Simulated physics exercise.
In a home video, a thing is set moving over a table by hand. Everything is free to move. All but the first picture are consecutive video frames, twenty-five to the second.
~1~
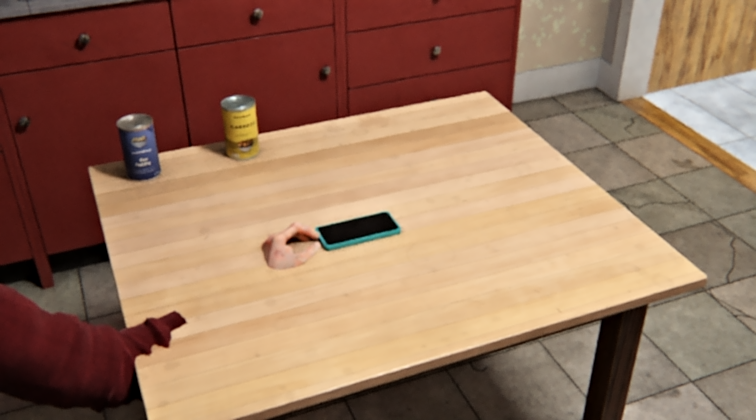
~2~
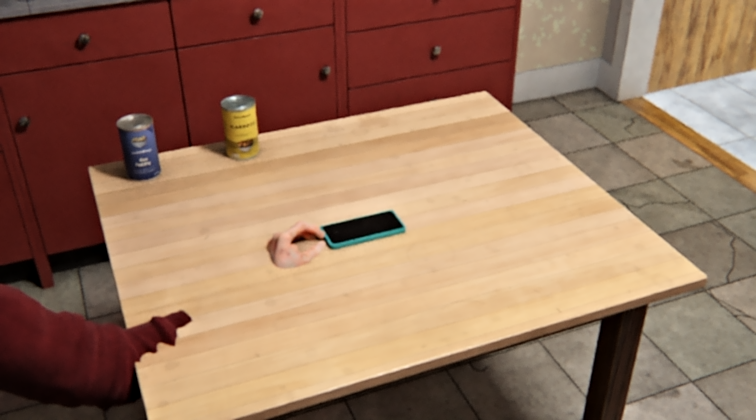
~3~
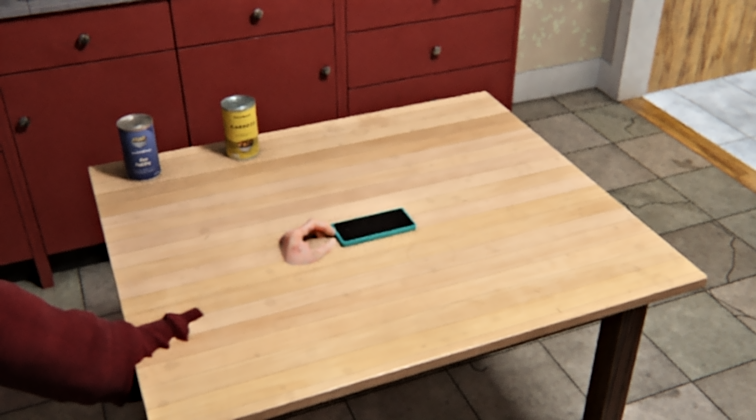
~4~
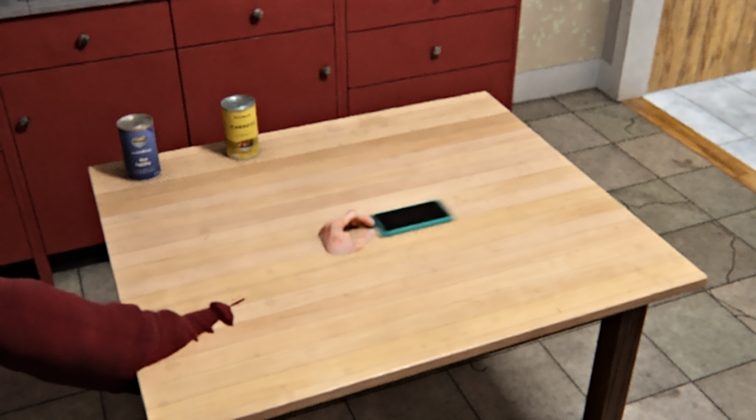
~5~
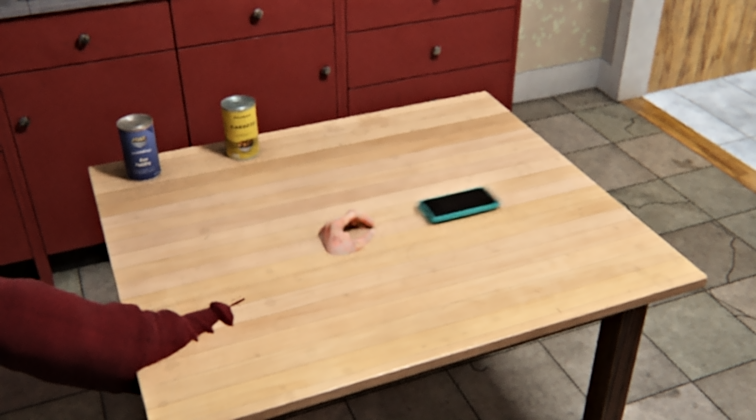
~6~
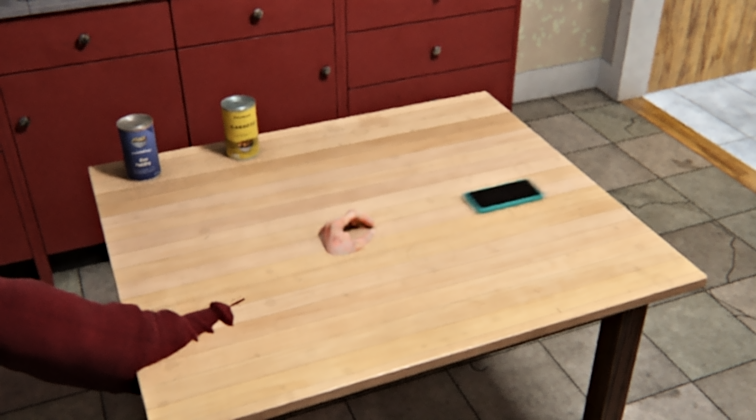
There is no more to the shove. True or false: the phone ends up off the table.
True.
Then, 0.10 s later than the last frame, turquoise phone now off the table.
Then, 0.30 s later than the last frame, things are still on the move.
Then, 0.50 s later than the last frame, as before.
When it is over, off the table, turquoise phone.
